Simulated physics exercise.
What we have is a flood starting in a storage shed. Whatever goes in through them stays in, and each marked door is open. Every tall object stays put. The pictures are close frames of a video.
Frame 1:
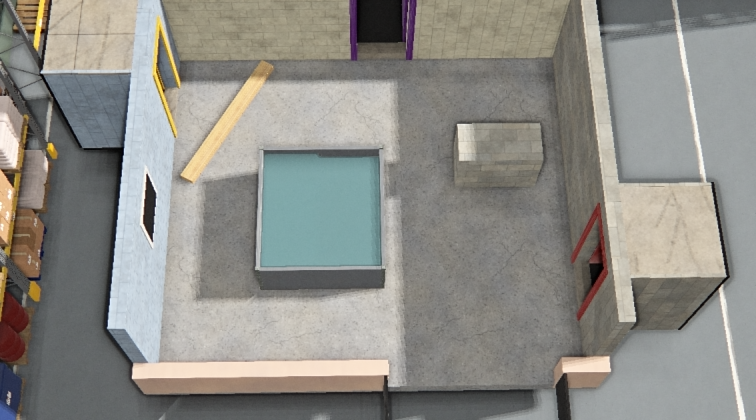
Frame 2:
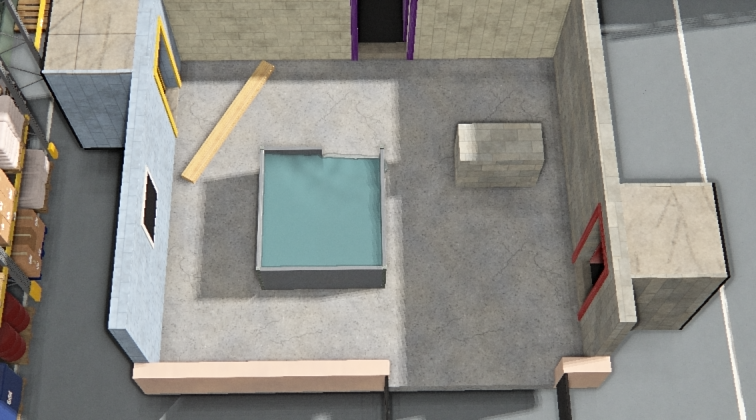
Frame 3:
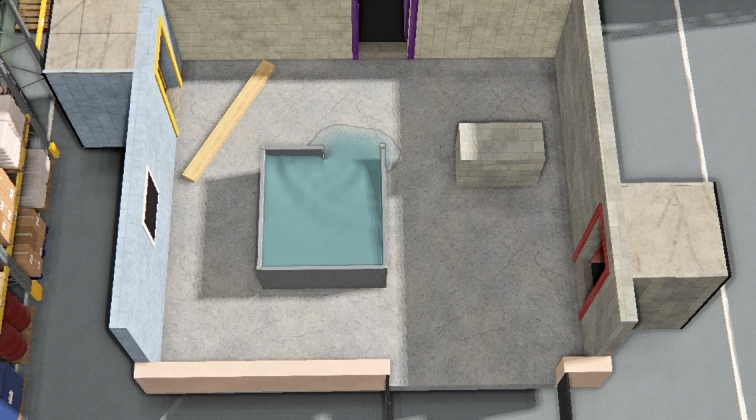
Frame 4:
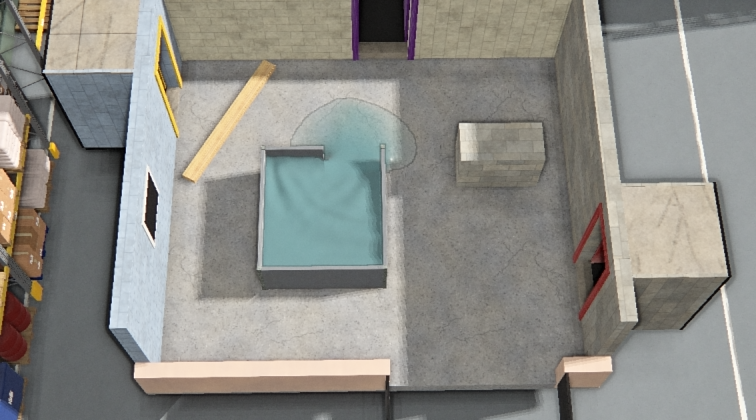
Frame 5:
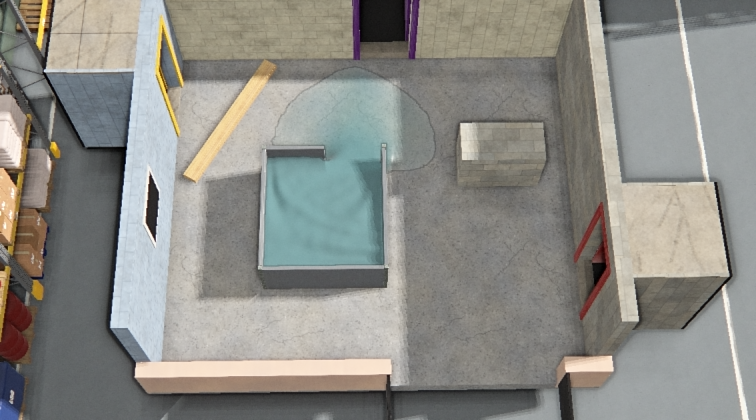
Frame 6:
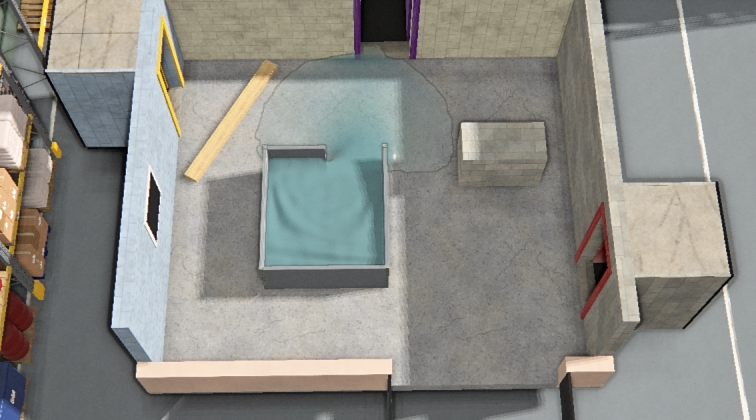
In a storage shed, water pours from a gap in the open tank's far side and spreads across the floor.
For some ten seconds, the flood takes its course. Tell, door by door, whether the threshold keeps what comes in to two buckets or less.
Red door: Does not overshoot; yellow door: Overshoots; purple door: Overshoots.
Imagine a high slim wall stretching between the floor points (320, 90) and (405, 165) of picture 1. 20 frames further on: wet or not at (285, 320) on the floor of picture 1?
There: Clear.
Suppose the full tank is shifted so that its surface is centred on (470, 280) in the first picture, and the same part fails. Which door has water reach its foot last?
Last: The yellow-painted one.
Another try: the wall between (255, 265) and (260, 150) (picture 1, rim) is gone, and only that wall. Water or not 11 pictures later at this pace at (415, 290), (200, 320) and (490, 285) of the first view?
Listed order gives left alone; sopping; left alone.
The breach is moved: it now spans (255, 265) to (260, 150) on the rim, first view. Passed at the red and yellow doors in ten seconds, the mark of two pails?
The red door door overshoots the limit, while the yellow door door overshoots the limit.
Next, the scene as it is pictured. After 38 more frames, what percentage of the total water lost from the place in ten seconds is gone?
I'd estimate some 60 per cent.
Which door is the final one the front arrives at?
Result: The door marked red.
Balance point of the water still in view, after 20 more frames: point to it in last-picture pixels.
I'd say near (366, 160).
A moment on, water covers 25 % of the floor; the red door not reached, the yellow door not reached, the purple door over two buckets in.
Next, water covers 30 % of the floor; the red door not reached, the yellow door wet at the sill, nothing in, the purple door far over two buckets in.
Then, water covers 50 % of the floor; the red door wet at the sill, nothing in, the yellow door over two buckets in, the purple door far over two buckets in.
Later, water covers 75 % of the floor; the red door wet at the sill, nothing in, the yellow door over two buckets in, the purple door far over two buckets in.
In the end, water covers 95 % of the floor; the red door wet at the sill, nothing in, the yellow door far over two buckets in, the purple door far over two buckets in.
